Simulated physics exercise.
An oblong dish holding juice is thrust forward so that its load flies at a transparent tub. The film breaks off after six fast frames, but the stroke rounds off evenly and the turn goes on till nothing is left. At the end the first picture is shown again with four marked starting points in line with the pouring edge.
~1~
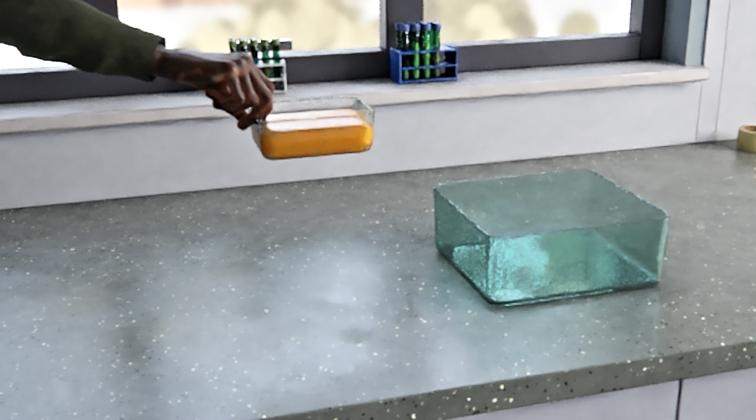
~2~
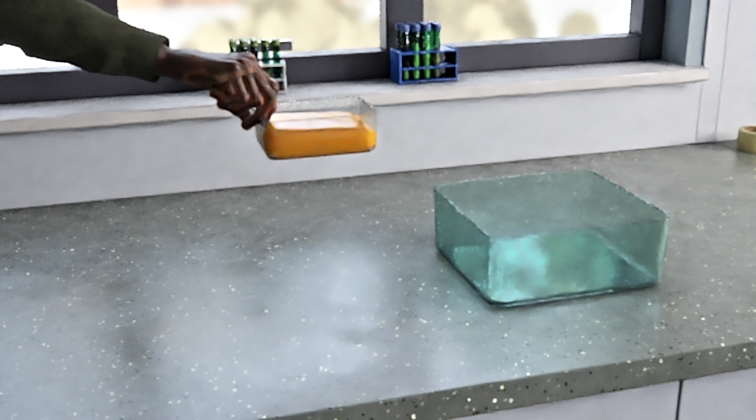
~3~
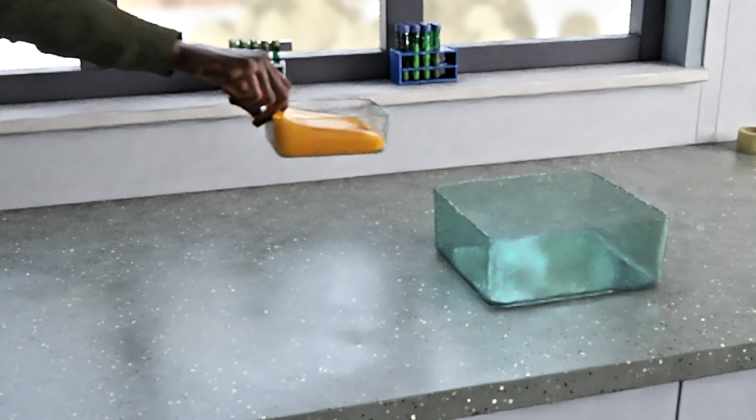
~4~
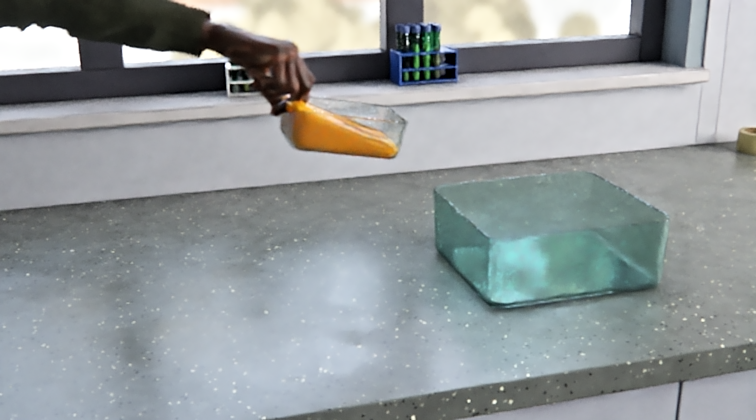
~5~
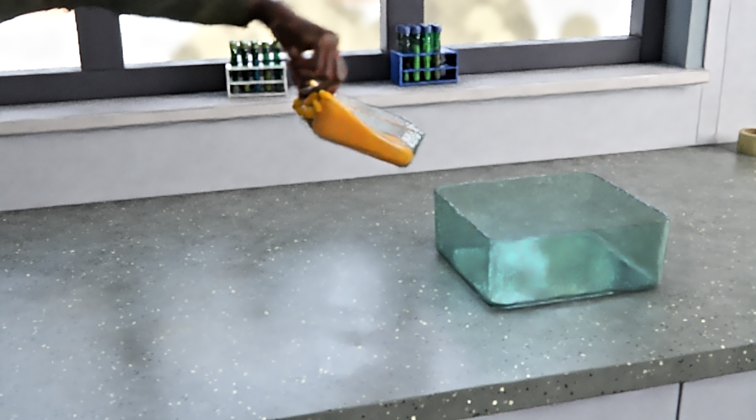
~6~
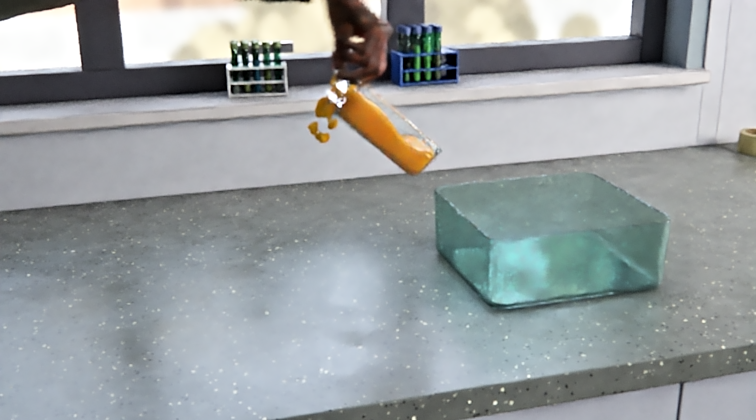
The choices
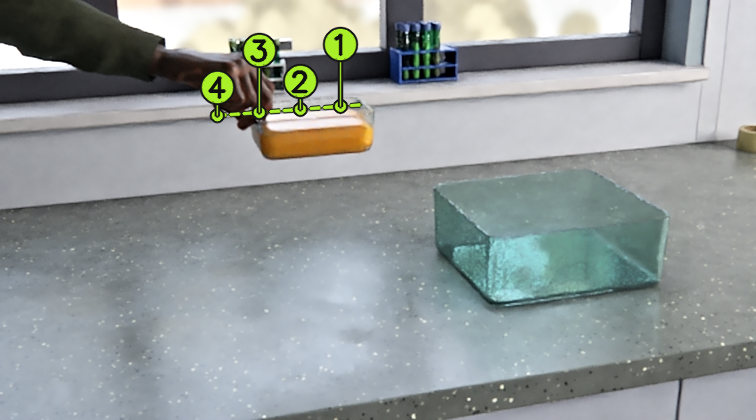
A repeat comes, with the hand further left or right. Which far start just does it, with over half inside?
Spot 1 just does it.
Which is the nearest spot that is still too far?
The answer is 2.
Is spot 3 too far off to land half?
Yes, it does.
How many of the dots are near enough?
One of them.
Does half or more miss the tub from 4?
Yes.
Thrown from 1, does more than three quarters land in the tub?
No, less.
On the marked copy, 1 at (340, 106); 2 at (300, 109); 3 at (259, 112); 4 at (217, 115).
Choosing 1, about 64 % lands in the tub, 27 % falls short and 9 % goes beside or beyond.
Choosing 2, about 34 % lands in the tub, 60 % falls short and 6 % goes beside or beyond.
Choosing 3, about 3 % lands in the tub, 95 % falls short.
Choosing 4, about 0 % lands in the tub, 98 % falls short.
